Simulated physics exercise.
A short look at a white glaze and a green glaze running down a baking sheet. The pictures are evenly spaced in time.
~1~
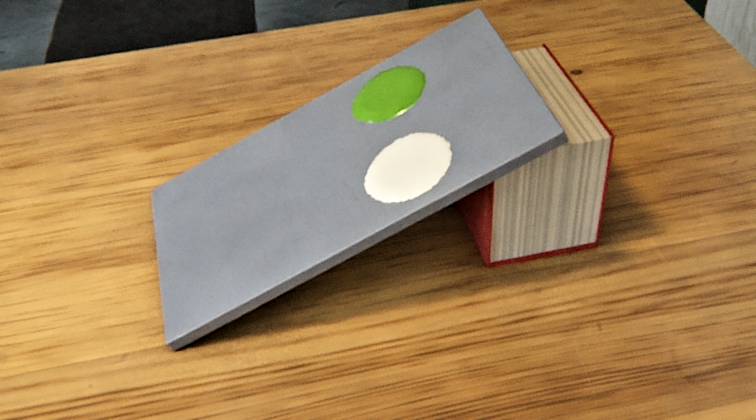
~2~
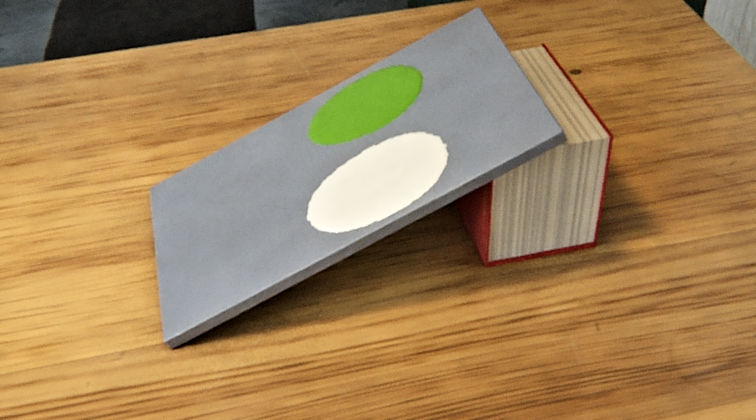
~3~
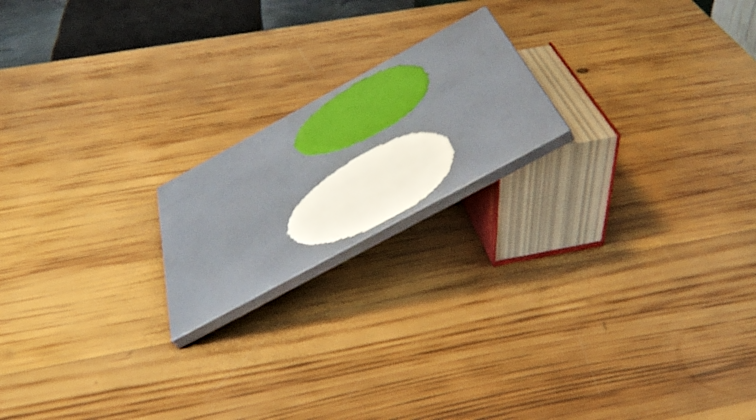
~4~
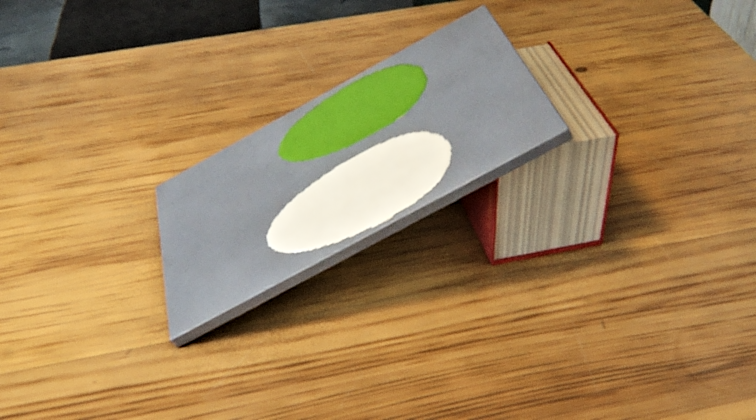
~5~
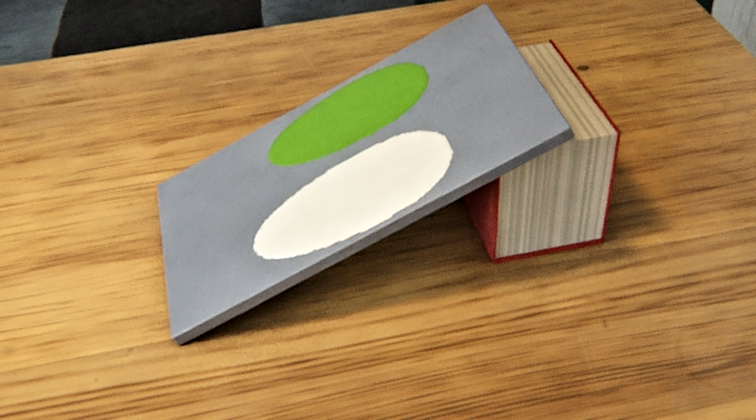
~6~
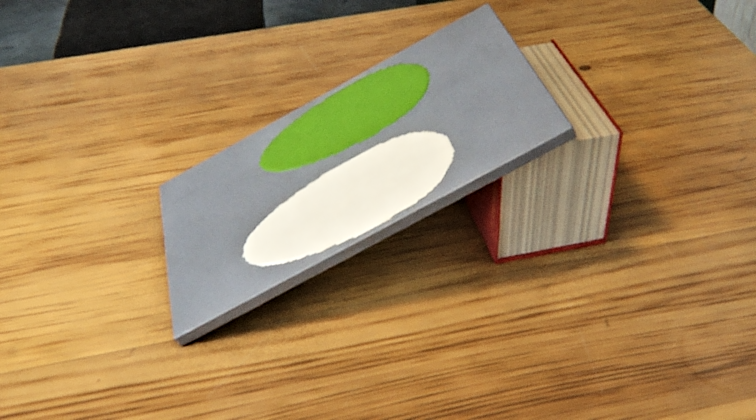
A white patch and a green patch of glaze lie on a tilted grey baking sheet, seen from slightly above on a wooden table. The green is behind the white, and the sheet's raised right end leans on a pale block with red edges. Both glazes creep down to the left, stretching from rounded spots into long ovals, quickly at first, then slower, while the view shifts very slightly.
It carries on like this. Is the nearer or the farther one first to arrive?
First at the edge is the nearer one.
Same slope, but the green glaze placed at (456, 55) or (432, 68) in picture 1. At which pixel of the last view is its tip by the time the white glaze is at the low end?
First near (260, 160), then near (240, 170).
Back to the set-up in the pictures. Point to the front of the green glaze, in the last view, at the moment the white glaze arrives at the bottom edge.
Close to (207, 192).
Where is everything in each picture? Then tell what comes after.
Tip of the white glaze half way down; tip of the green glaze (365, 105) half way down, in the first frame.
Tip of the white glaze (318, 211) half way down; tip of the green glaze half way down, in the second frame.
Tip of the white glaze three quarters of the way down; tip of the green glaze (304, 140) half way down, in the third frame.
Tip of the white glaze (279, 233) three quarters of the way down; tip of the green glaze three quarters of the way down, in the fourth frame.
Tip of the white glaze three quarters of the way down; tip of the green glaze (279, 151) three quarters of the way down, in the fifth frame.
Tip of the white glaze (255, 247) three quarters of the way down; tip of the green glaze three quarters of the way down, in the sixth frame.
Shortly, the white glaze is close to the edge; the green glaze is three quarters of the way down.
At the finish, the white glaze is at the low edge; the green glaze is close to the edge.
